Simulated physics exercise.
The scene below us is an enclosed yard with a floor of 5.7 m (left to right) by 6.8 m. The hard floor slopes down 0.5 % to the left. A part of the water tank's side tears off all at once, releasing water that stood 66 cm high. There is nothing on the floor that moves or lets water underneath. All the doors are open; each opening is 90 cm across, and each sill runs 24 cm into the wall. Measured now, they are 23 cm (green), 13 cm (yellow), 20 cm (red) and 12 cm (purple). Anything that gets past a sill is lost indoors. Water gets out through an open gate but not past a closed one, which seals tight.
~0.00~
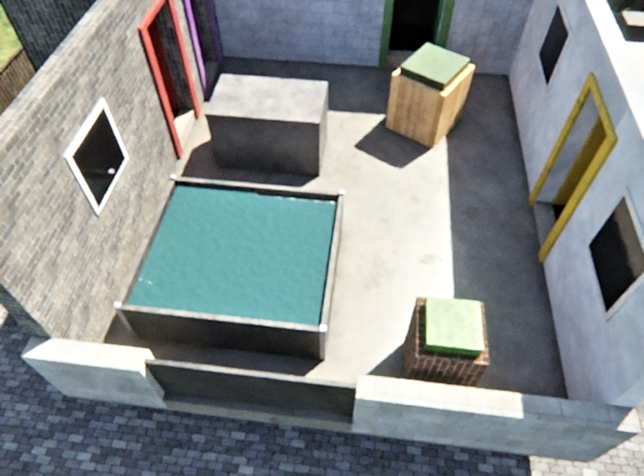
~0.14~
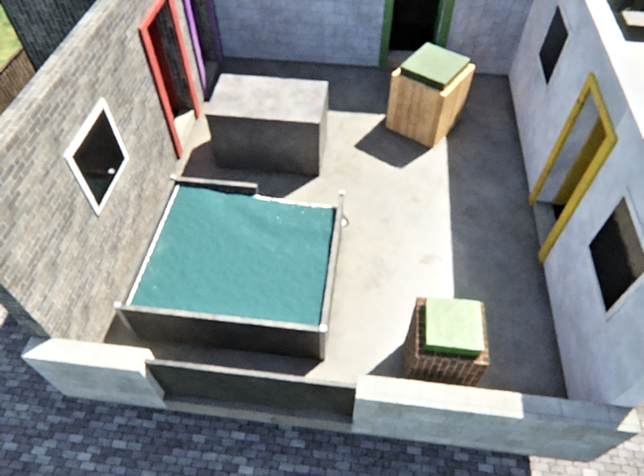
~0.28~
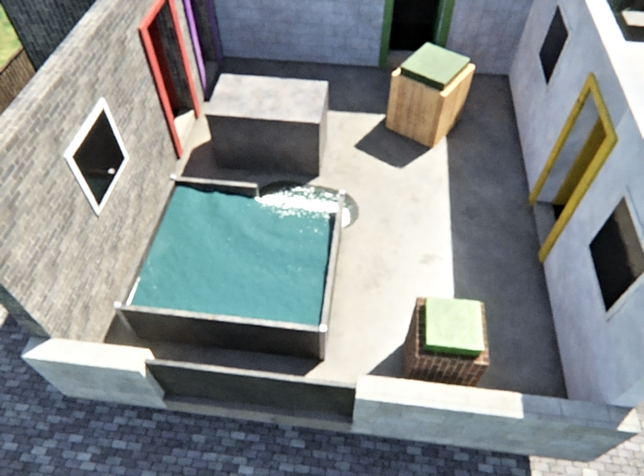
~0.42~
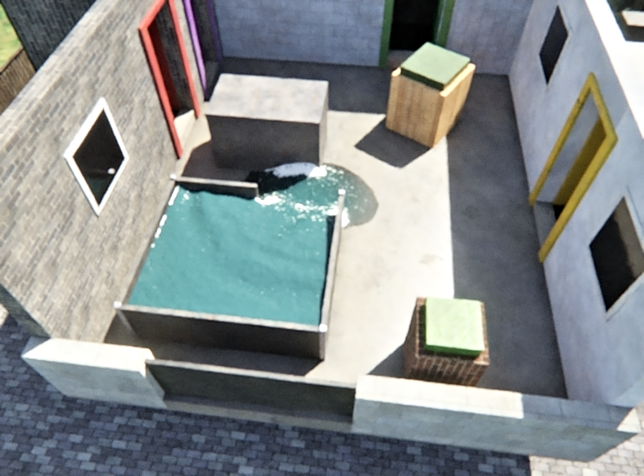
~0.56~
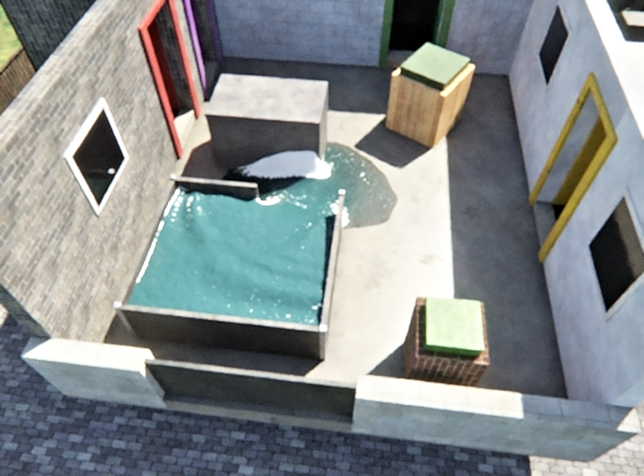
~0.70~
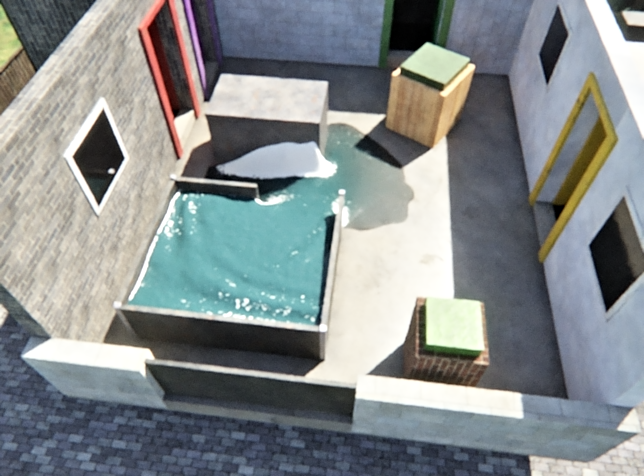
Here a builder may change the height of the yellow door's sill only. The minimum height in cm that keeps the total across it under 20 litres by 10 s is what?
It is close to 6.5 cm.
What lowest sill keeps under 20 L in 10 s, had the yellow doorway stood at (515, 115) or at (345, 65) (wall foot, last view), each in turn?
Around 7.5 and 14.5 cm respectively.
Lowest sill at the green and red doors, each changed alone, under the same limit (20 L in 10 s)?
Roughly 11.0 cm for the green door and roughly 9.0 cm for the red door.
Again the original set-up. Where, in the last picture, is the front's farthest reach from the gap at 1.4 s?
The tip of the flood lies near (383, 70).
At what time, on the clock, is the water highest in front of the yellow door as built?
Peak time: About 10.0 s.
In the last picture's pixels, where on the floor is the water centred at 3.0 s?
My guess is close to (295, 215).
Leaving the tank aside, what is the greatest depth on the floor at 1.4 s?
Up to some 49 cm.
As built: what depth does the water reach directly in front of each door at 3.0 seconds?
Lab note, cm: Green 11; yellow 7; red 7; purple 2.
After 1.4 s water covers 25 % of the floor, deepest (49 cm) near (305, 182); it has not reached the yellow door.
After 3.0 s water covers 55 % of the floor, deepest (32 cm) near (305, 182); 7 cm at the yellow door, 0 litres in over its 13 cm sill.
After 10.0 s water covers 100 % of the floor, deepest (17 cm) near (223, 60); 10 cm at the yellow door, 0 litres in over its 13 cm sill.
At the yellow door as built, the water arrived by 2.6 s and peaked near 10 cm at 10.0 s.
With a sill of 5 cm, 35 litres would have come in within the 10 s; with 7 cm, 14 litres. So under 20 litres takes about 6.5 cm.
